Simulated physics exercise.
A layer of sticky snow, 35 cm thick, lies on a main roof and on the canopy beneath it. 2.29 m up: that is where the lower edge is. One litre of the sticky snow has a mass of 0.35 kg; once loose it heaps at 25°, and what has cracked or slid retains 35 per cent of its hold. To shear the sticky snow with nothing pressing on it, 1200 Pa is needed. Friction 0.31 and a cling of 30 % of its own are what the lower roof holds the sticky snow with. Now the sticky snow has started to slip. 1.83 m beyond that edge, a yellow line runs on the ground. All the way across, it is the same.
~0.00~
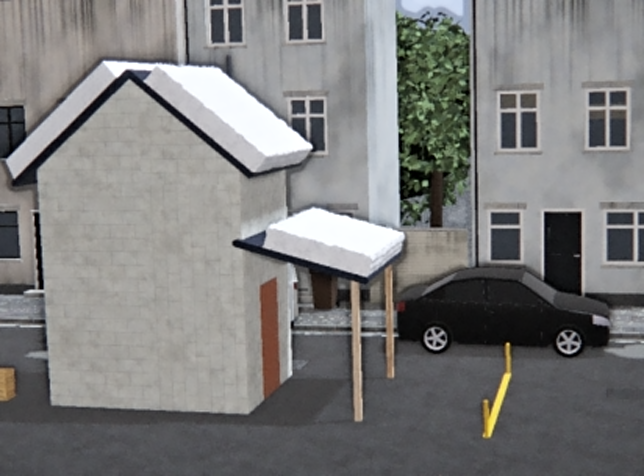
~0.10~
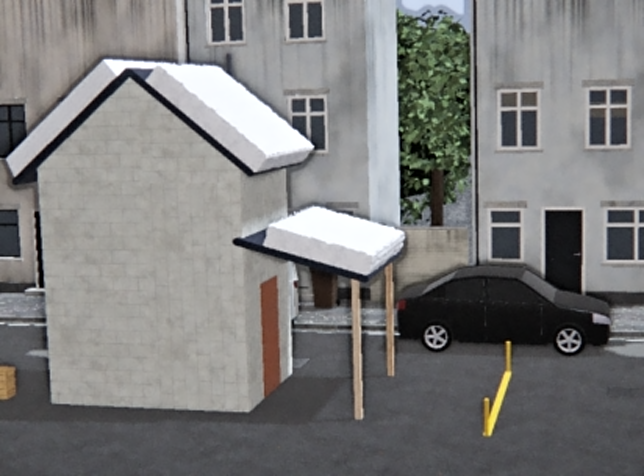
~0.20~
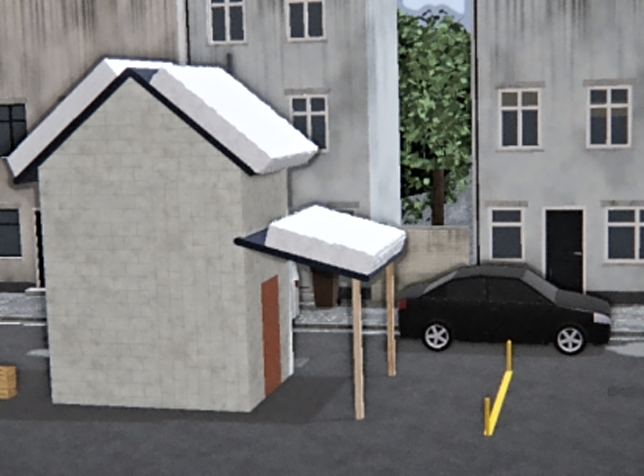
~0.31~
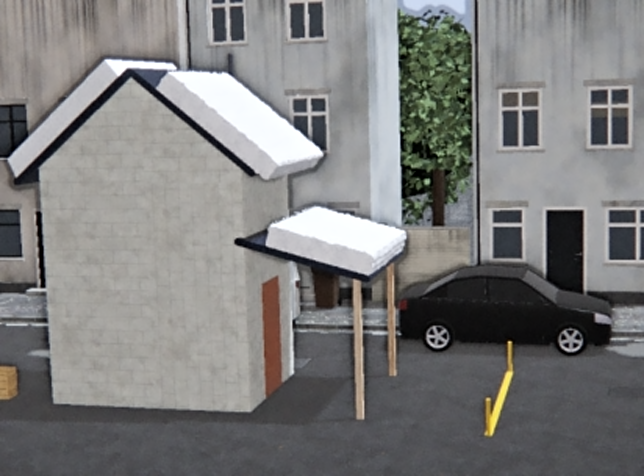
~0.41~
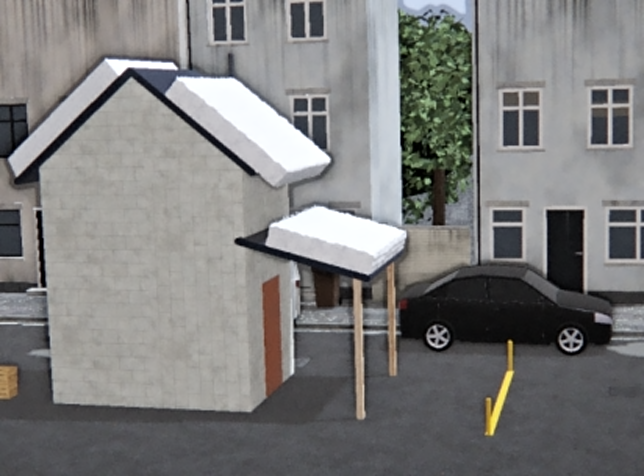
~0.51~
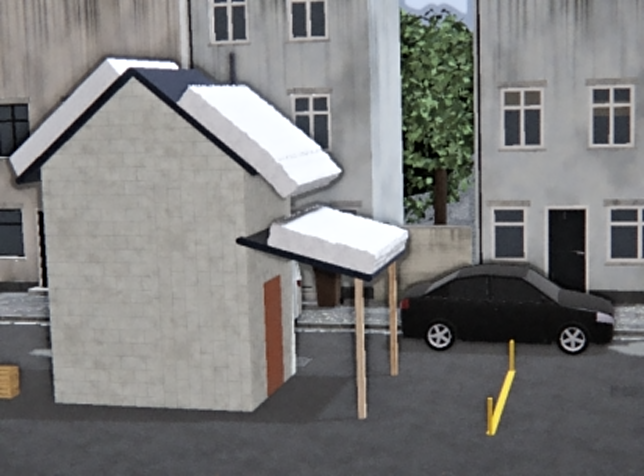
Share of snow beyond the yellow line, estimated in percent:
Approximately 28 percent.
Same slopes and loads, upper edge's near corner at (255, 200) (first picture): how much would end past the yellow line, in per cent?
Result: Near 12 %.
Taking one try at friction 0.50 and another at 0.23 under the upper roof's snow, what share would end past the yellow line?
One try each gives 3 % and then 25 %.
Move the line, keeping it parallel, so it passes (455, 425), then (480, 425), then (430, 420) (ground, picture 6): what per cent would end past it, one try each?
About 45 %, 35 %, 55 %.
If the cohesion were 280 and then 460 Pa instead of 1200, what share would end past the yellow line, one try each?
In that order: 45 %, 40 %.
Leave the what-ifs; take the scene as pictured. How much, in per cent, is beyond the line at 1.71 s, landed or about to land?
1 %.
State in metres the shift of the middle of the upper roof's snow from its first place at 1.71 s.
About 4.0 m.
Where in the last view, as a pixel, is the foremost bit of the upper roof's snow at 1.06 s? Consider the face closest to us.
Pixel: Approx. (373, 237).
After 1.06 s, none is below the lower edge and 0 % is past the line.
After 1.71 s, 41 % is below the lower edge and 1 % is past the line.
After 2.35 s, 69 % is below the lower edge and 28 % is past the line.
After 3.00 s, 69 % is below the lower edge and 28 % is past the line.
After 3.50 s, at the end, 69 % is below the lower edge and 28 % is past the line.
